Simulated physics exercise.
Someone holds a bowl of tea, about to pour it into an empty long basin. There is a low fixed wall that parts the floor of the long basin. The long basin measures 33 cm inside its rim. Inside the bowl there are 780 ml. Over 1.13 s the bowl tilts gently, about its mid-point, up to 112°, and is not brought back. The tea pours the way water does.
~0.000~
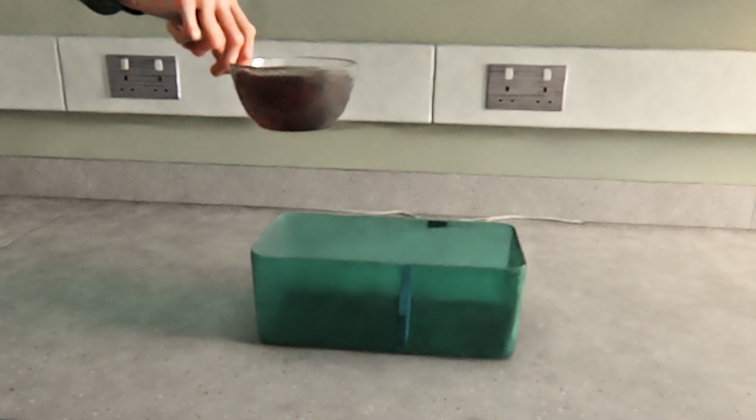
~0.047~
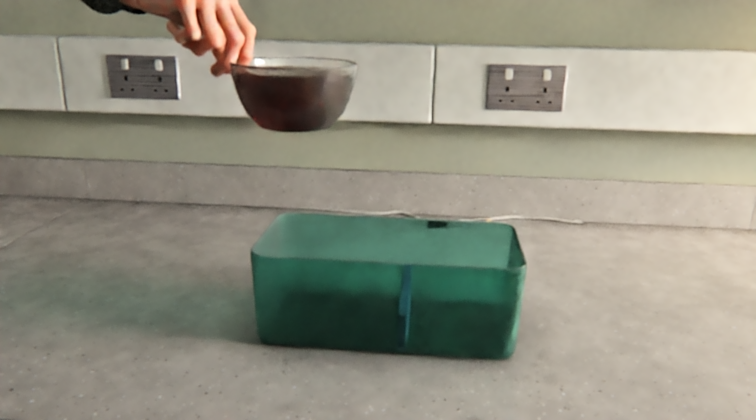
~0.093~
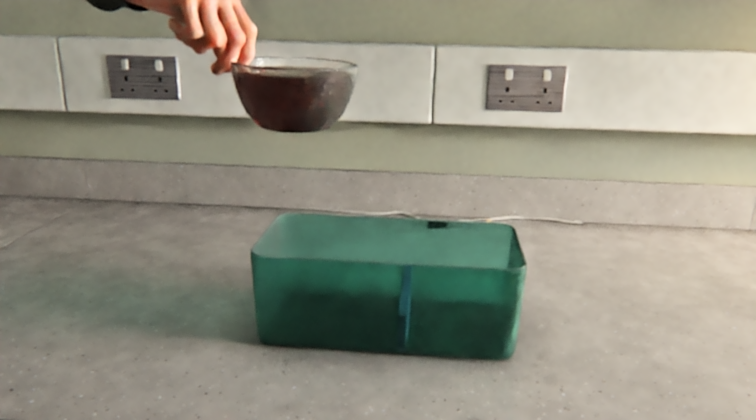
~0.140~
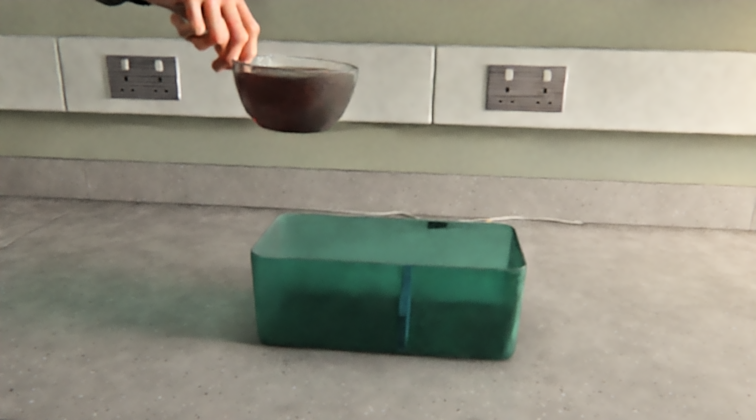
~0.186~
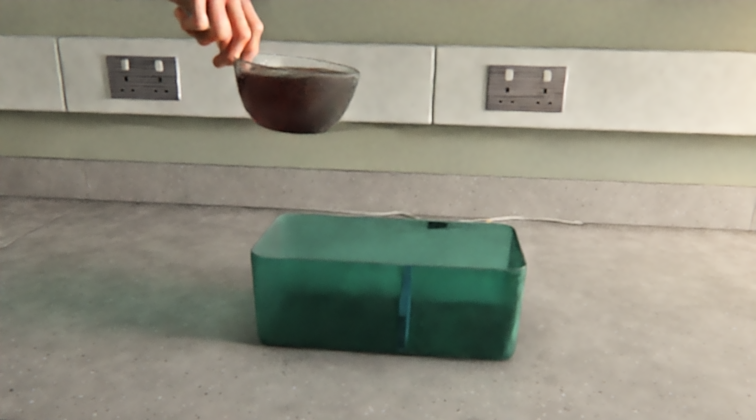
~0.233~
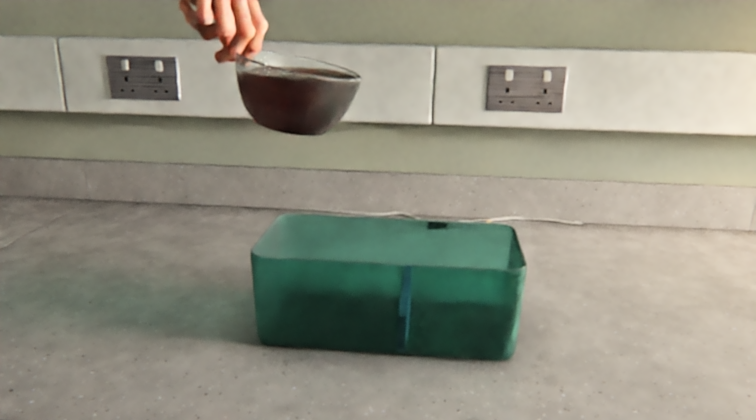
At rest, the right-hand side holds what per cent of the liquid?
It holds some 63 in every hundred.
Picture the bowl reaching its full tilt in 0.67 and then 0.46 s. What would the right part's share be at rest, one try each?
Try 1: Approx. 45 %; try 2: Approx. 30 %.
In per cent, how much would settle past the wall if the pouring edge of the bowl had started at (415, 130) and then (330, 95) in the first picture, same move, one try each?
In turn about 90 and 10 per cent.
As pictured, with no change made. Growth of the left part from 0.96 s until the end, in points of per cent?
Change: Approx. 8 %.
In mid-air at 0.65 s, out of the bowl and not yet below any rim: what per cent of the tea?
I'd say close to 40 per cent.
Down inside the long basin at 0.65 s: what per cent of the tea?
Around 16 percent.
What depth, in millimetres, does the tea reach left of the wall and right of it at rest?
Some 10 mm on the left and some 24 mm on the right.
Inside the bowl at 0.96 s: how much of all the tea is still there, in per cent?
Roughly 1 percent remains.
Then, 0.65 s in, the tilt is 69° and 43 per cent is still to pour, 4 is left of the wall and 13 right of it.
Then, 0.96 s in, the tilt is 106° and 1 per cent is still to pour, 28 is left of the wall and 62 right of it.
Then, 1.28 s in, the tilt is 112° and 0 per cent is still to pour, 36 is left of the wall and 63 right of it.
Then, 1.63 s in, the tilt is 112° and 0 per cent is still to pour, 36 is left of the wall and 63 right of it.
Finally, 36 per cent lies left of the wall, 63 right of it and 1 outside.
